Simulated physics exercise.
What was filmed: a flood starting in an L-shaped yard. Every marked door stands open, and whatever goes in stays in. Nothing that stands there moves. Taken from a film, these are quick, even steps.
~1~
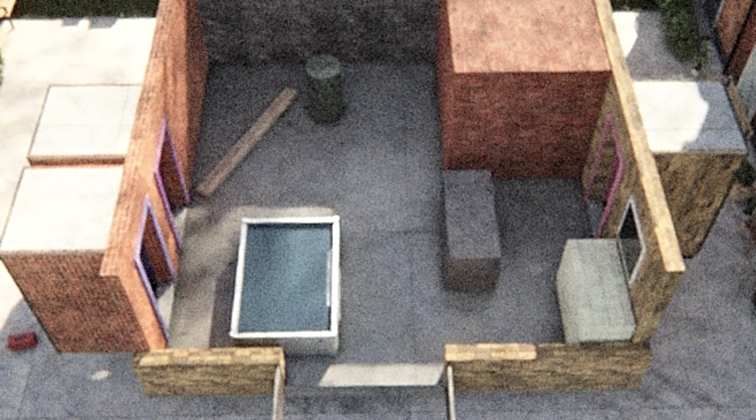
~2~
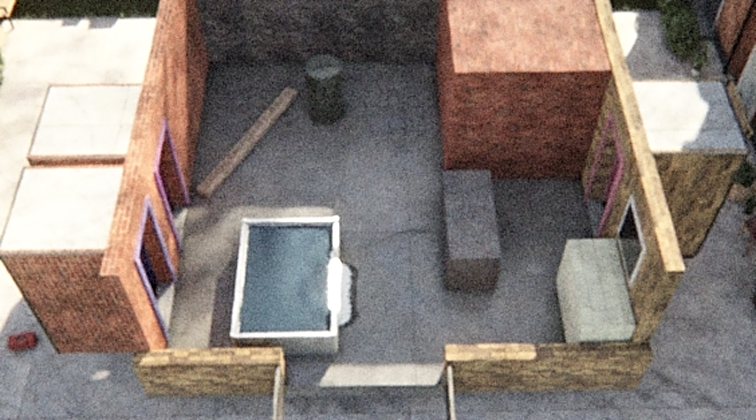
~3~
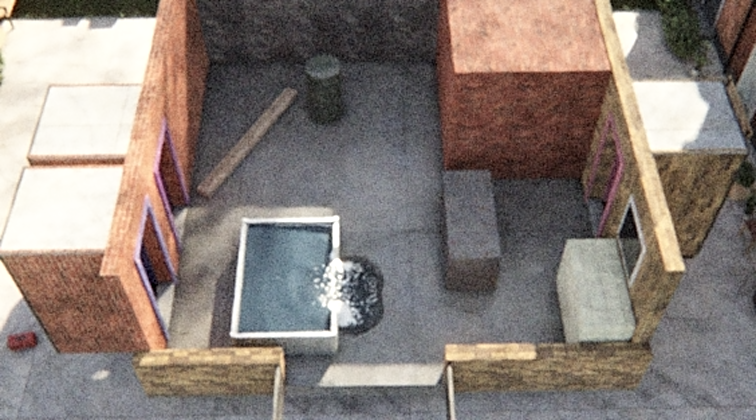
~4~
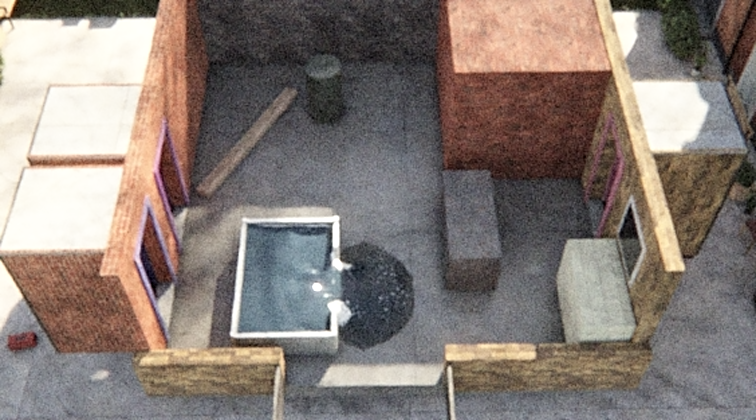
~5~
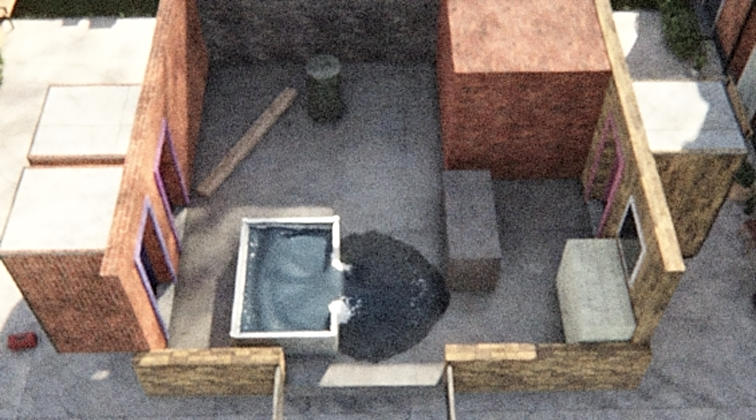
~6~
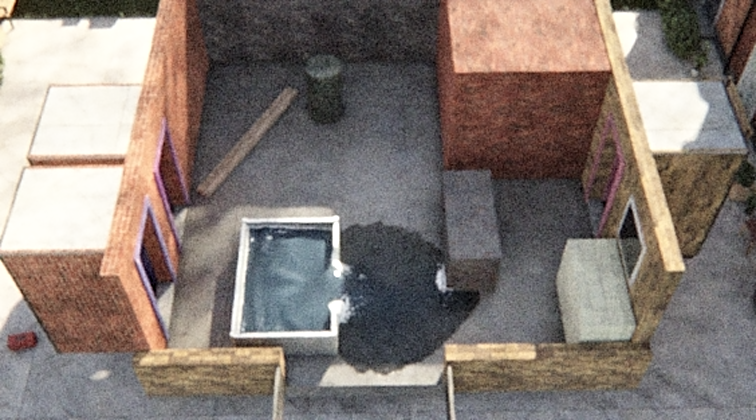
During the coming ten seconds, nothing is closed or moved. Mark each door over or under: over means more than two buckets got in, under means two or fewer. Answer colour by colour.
Blue door - under, purple door - under, pink door - under.
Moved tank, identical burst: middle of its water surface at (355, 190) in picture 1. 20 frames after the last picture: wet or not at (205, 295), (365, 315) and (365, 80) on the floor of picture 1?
First one stays unwetted, next one gets inundated, last one gets inundated.
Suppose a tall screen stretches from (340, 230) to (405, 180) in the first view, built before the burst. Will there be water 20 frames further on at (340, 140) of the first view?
At that spot: Untouched.
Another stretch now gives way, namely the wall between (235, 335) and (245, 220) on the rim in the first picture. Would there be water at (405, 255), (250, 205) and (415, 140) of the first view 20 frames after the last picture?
Going through them, the first would be still bare, the next submerged and the last still bare.
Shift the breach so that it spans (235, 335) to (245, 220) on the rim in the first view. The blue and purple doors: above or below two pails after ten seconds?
In brief, the blue exceeds the mark and the purple exceeds the mark.
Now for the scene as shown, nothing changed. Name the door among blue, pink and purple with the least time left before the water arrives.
It would be the one in pink.
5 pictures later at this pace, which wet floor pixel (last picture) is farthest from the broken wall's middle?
My guess is roughly (557, 337).
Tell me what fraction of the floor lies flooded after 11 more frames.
I'd say 25 per cent.
A moment on, water covers 20 % of the floor; the blue door not reached, the purple door not reached, the pink door not reached.
Next, water covers 25 % of the floor; the blue door not reached, the purple door not reached, the pink door not reached.
Then, water covers 45 % of the floor; the blue door not reached, the purple door not reached, the pink door wet at the sill, nothing in.
Later, water covers 60 % of the floor; the blue door not reached, the purple door not reached, the pink door wet at the sill, nothing in.
In the end, water covers 75 % of the floor; the blue door not reached, the purple door not reached, the pink door under two buckets in.
